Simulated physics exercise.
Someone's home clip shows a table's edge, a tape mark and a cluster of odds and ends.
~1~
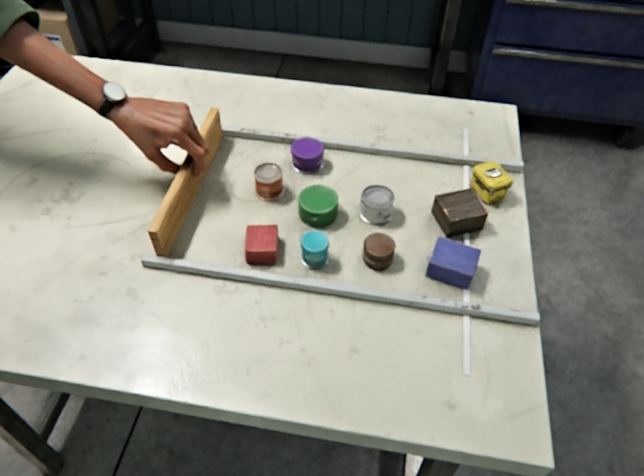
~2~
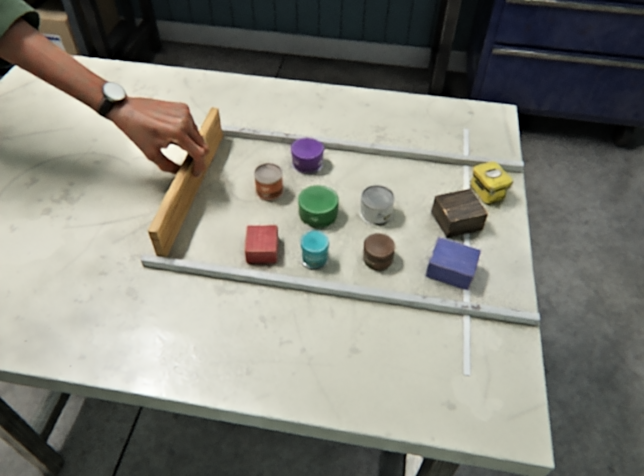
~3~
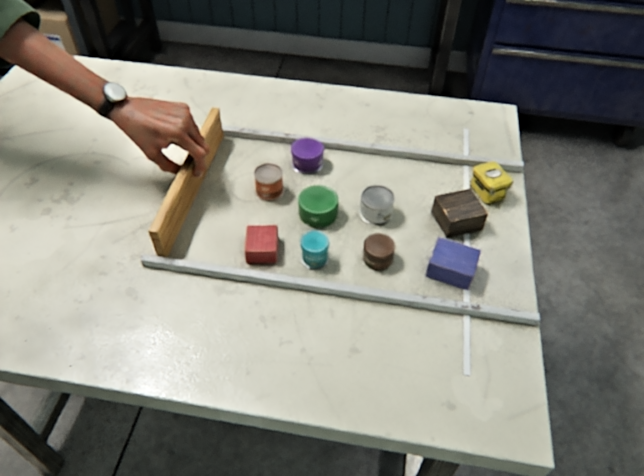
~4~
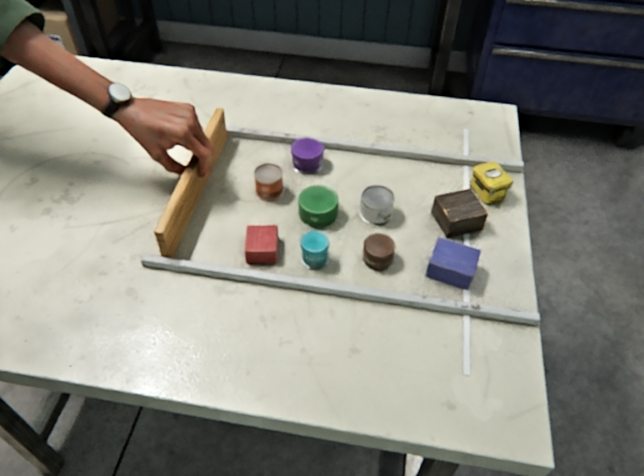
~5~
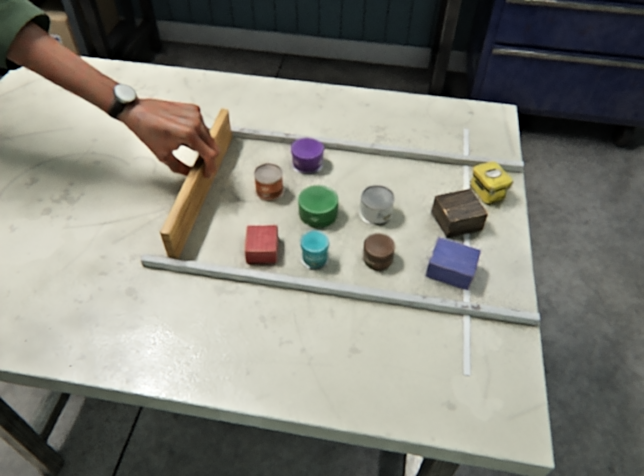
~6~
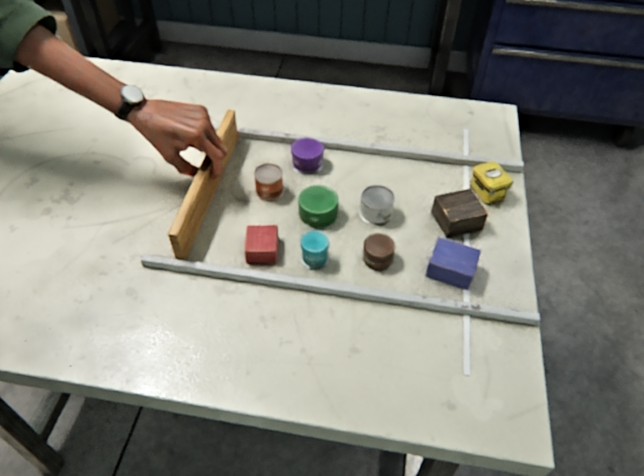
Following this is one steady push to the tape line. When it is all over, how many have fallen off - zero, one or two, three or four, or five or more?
Falling ones: A lone one or two.
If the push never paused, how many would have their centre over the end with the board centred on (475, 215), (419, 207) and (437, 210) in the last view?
Respectively 2, 0 and 0.
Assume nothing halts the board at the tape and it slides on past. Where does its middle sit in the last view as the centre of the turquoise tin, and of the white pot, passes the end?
(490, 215) and (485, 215), more or less.
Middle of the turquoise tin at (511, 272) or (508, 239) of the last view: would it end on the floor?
Order of tries: Off, on.
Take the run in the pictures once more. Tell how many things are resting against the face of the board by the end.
Contact count: 4.
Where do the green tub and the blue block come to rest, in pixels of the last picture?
(489, 229), and the other (538, 279).
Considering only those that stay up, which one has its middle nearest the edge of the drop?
Blue block ends nearest.
Soon after, none off yet; yellow case at rest near (490, 183); black block at rest near (459, 213); blue block at rest near (453, 263).
In the end, the number that fall off is one or two; gone, black block.
